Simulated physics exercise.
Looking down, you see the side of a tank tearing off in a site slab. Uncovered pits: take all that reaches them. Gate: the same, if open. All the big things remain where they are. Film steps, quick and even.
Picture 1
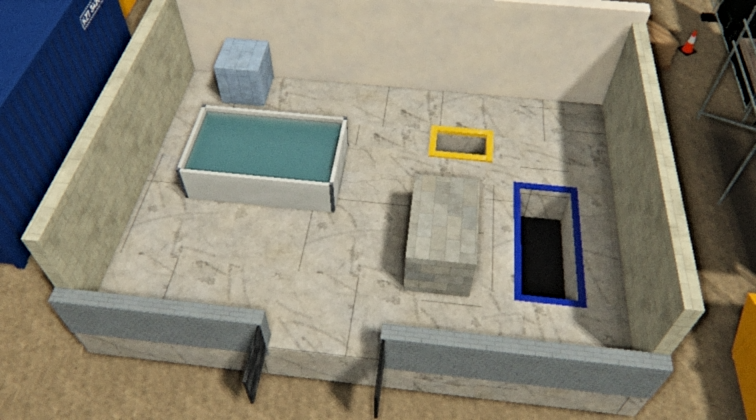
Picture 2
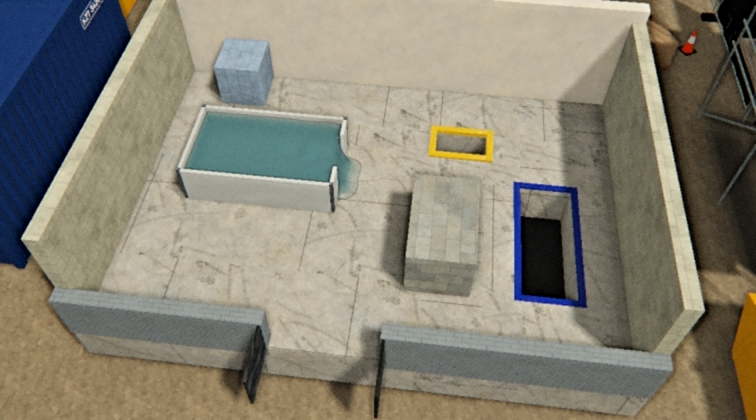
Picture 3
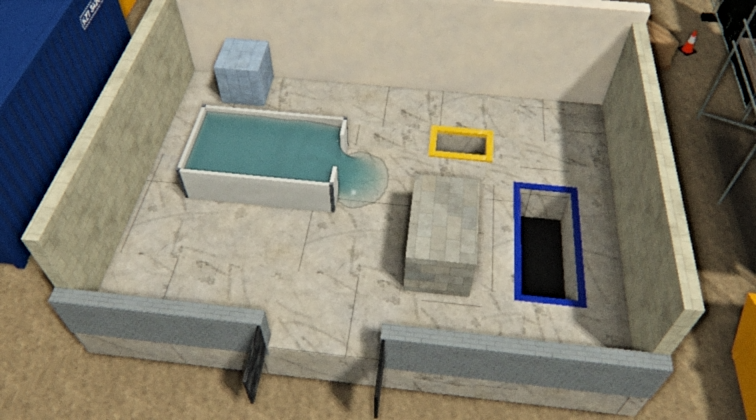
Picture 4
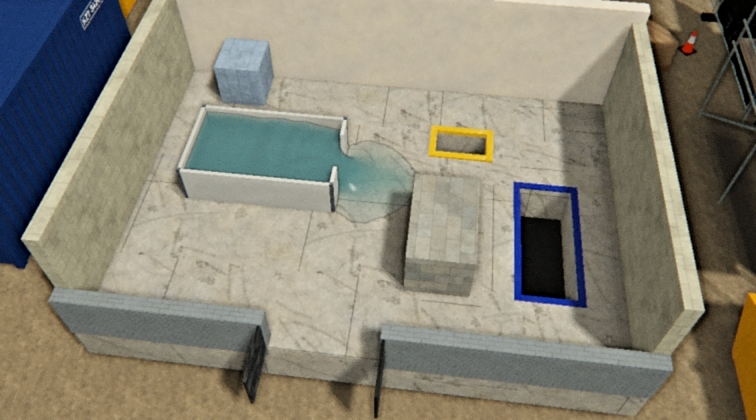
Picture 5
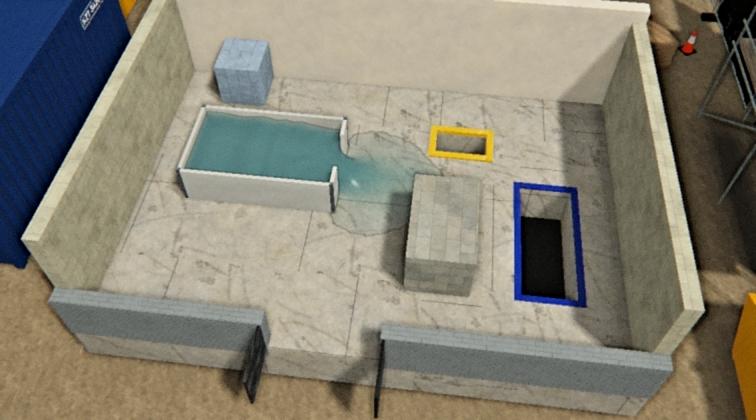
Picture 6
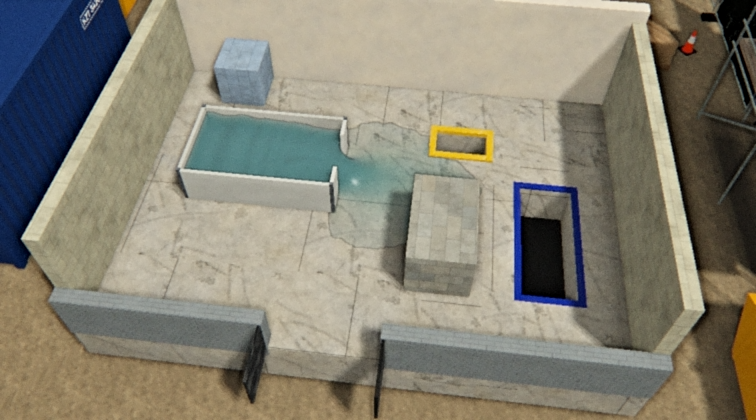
Water poured from a gap that opened in the right side of a white tank, spread across the pale slab to a tiled block, and fanned out thinly toward the yellow-edged pit.
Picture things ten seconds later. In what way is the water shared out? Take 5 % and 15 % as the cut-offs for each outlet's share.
In the end, the gate ends up with 5 to 15 %, the yellow pit ends up with 5 to 15 %, the blue pit ends up with more than 15 %.
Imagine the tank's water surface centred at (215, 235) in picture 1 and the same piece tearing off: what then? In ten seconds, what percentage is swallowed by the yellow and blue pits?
After ten seconds: Yellow pit at 2 percent, blue pit at 20 percent.
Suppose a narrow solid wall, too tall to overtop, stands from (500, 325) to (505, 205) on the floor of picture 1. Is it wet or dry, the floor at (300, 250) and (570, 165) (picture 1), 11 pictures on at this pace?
First spot not reached; second spot swamped.
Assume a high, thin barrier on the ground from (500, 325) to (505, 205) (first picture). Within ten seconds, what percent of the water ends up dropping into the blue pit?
Blue: 15 %.
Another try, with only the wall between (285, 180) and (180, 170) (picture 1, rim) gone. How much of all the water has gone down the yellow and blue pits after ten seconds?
In percent: Yellow 0, blue 8.
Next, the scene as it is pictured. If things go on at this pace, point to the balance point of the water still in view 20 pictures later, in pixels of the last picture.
Centre of the water: Near (340, 174).
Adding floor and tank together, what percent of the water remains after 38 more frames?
My figure is close to 66 percent.
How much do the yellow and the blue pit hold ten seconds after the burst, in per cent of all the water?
About 10 percent for the first and about 30 percent for the second.
A moment on, water covers 20 % of the floor; the gate 0 %, the yellow pit 1 %, the blue pit 1 %.
Next, water covers 30 % of the floor; the gate 0 %, the yellow pit 3 %, the blue pit 5 %.
Then, water covers 40 % of the floor; the gate 3 %, the yellow pit 6 %, the blue pit 12 %.
Later, water covers 45 % of the floor; the gate 6 %, the yellow pit 8 %, the blue pit 20 %.
In the end, water covers 55 % of the floor; the gate 9 %, the yellow pit 9 %, the blue pit 31 %.
